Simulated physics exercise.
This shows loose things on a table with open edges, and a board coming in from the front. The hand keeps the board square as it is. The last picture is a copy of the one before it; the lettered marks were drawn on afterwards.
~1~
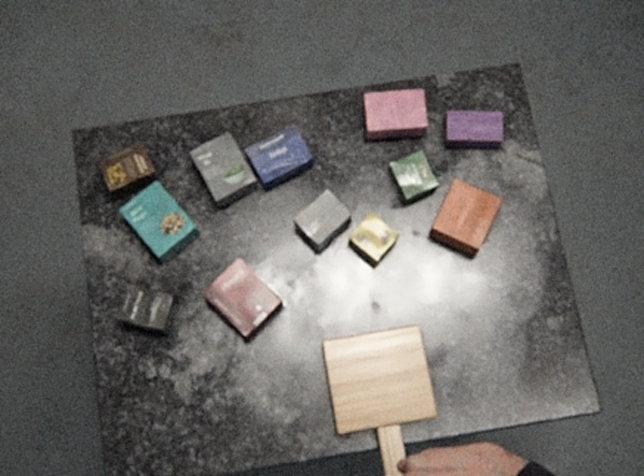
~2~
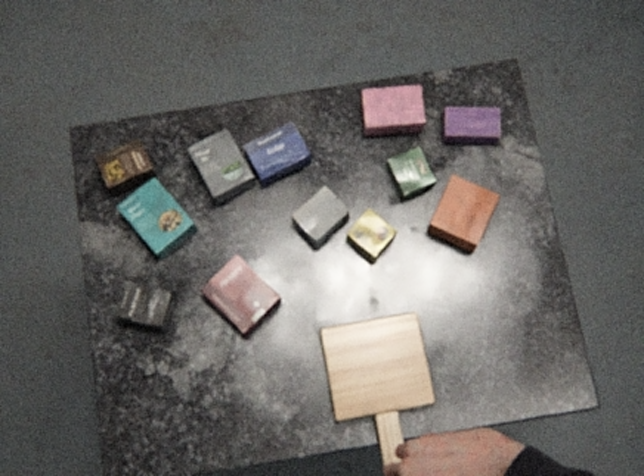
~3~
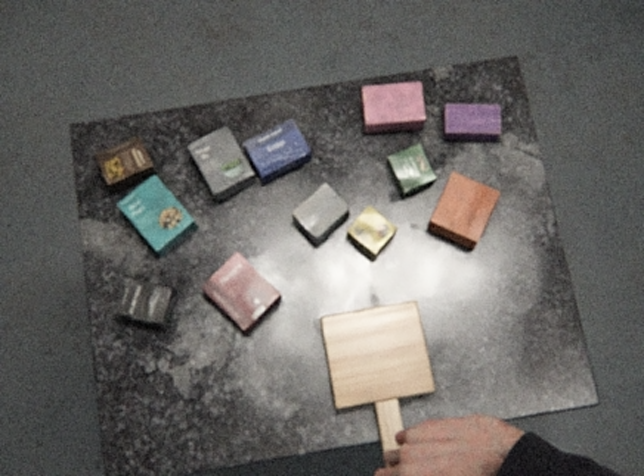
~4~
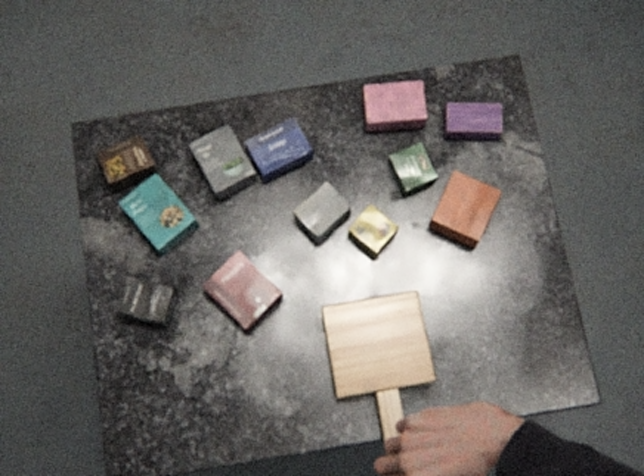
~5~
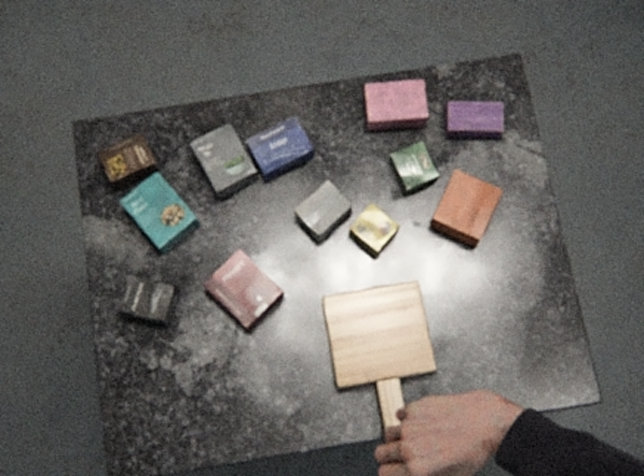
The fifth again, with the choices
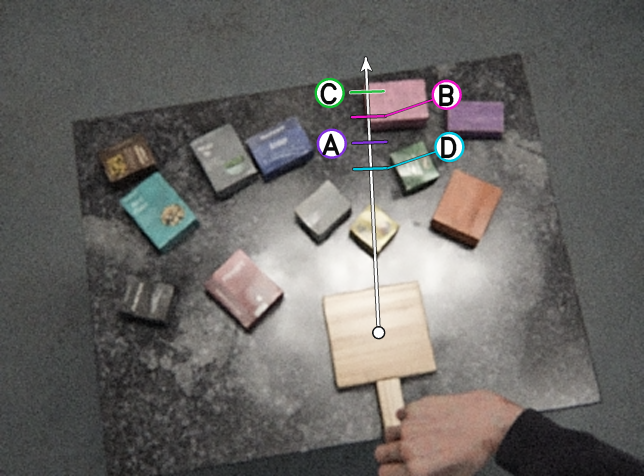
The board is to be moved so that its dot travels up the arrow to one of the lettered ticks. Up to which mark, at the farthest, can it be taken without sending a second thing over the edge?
No farther than A.
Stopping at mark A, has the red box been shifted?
By then, no.
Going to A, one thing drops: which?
The pink block goes over.
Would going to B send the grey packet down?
No.
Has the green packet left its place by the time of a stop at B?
Yes.
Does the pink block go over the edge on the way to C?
Yes.
On the marked copy, A at (370, 142); B at (369, 116); C at (367, 92); D at (371, 169); the arrow from (379, 333) to (366, 58); the white dot at (379, 333).
With A. Early on, board (375, 262); white box (320, 198); yellow box (367, 194).
Further on, board (372, 194); pink block (392, 88); blue box (274, 134).
At the end, board (369, 146); pink block over the edge; white box (306, 93); one fallen.
As for the rest, B drops three; C drops three; D is within the limit but short.
